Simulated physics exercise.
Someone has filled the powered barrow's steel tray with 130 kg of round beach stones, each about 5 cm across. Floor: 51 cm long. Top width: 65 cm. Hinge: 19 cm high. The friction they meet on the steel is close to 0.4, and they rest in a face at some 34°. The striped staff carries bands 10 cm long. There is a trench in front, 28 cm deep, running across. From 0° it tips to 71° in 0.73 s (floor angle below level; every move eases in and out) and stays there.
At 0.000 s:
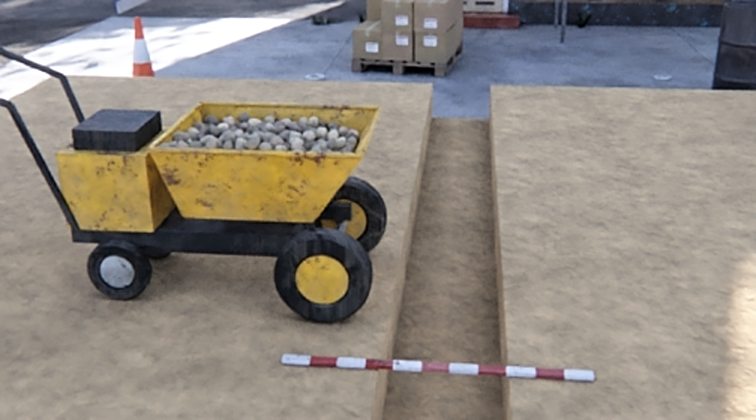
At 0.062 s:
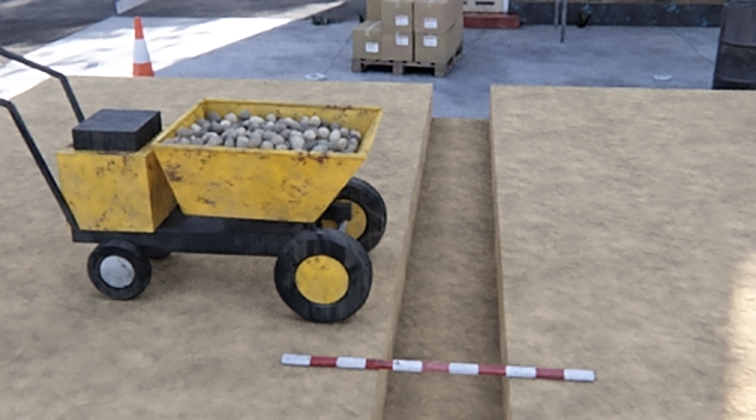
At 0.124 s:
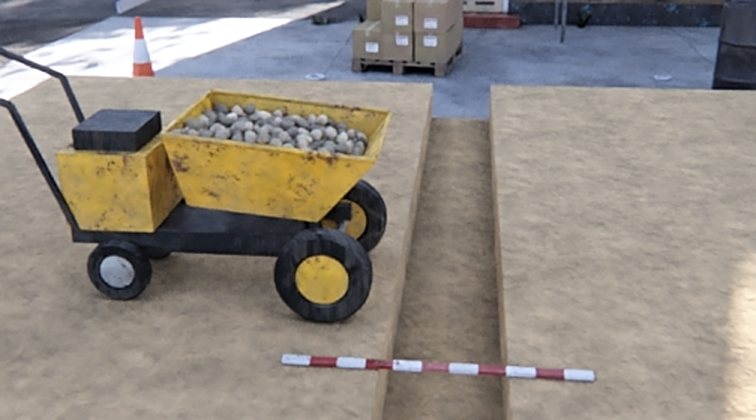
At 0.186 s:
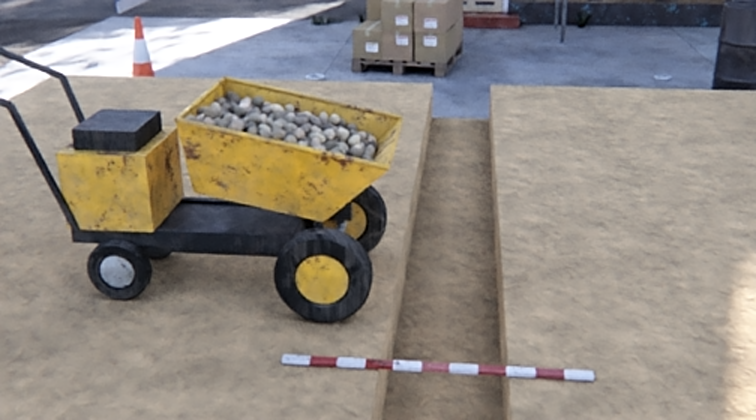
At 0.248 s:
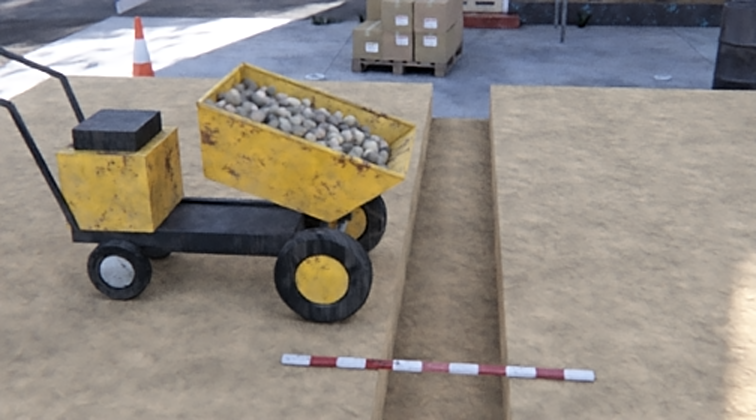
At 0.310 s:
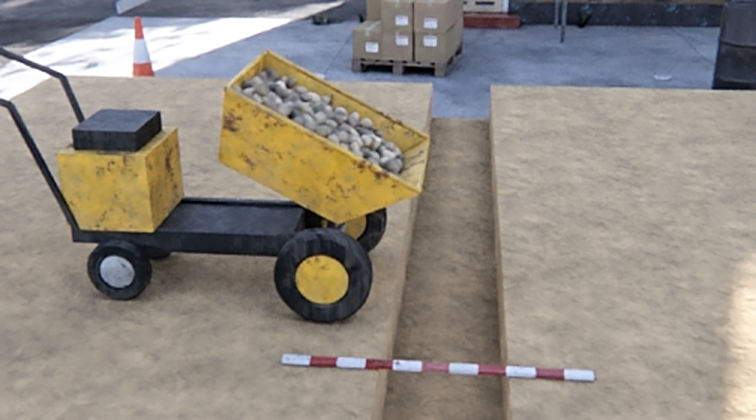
A yellow powered barrow with black wheels, its scuffed tray full of round grey stones, stands at left on sandy ground beside a narrow trench, seen from slightly above by a still camera. A red-and-white striped staff lies across the trench in front, with an orange cone and stacked boxes behind. The tray tilts steadily toward the right, its rear rising while the barrow's body stays put.
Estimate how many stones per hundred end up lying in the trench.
43 %.
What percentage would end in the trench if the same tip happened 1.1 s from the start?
Trench share: Approx. 50%.
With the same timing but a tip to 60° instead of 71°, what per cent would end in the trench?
It would be near 35 per cent.
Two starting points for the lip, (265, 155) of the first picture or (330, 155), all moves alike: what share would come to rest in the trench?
Result: Close to 100 then close to 70 per cent.
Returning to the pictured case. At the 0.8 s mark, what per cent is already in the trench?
Approx. 15 % of the load.
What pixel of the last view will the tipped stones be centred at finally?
Their middle lands near (528, 290).
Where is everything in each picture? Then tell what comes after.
The first picture shows lip at (362, 156), floor tilted 0°, highest stones at (268, 128).
The second picture shows lip at (365, 158), floor tilted 1°, highest stones at (254, 126); the stones move at 0.3 m/s on average.
In the third picture, the tray is at 5°, its lip at (375, 161); the top of the load is at (240, 119); the stones move at 0.7 m/s on average.
The fourth picture shows lip at (388, 168), floor tilted 11°, highest stones at (231, 107); the stones move at 0.9 m/s on average.
In the fifth picture, the tray is at 19°, its lip at (404, 178); the top of the load is at (244, 94); the stones move at 1.1 m/s on average.
In the sixth picture, the tray is at 28°, its lip at (420, 192); the top of the load is at (264, 82); the stones move at 1.2 m/s on average.
After 0.6 s the floor is at 60°; 100 % in the tray; the foremost stones are at (453, 223).
After 0.8 s the floor is at 71°; 63 % in the tray, 13 % in the trench, 24 % past the trench; the foremost stones are at (566, 304).
After 1.2 s the floor is at 71°; 20 % in the tray, 23 % in the trench, 56 % past the trench; the foremost stones are past the picture's edge.
After 3.1 s the floor is at 71°; 0 % in the tray, 43 % in the trench, 57 % past the trench; the foremost stones are past the picture's edge.
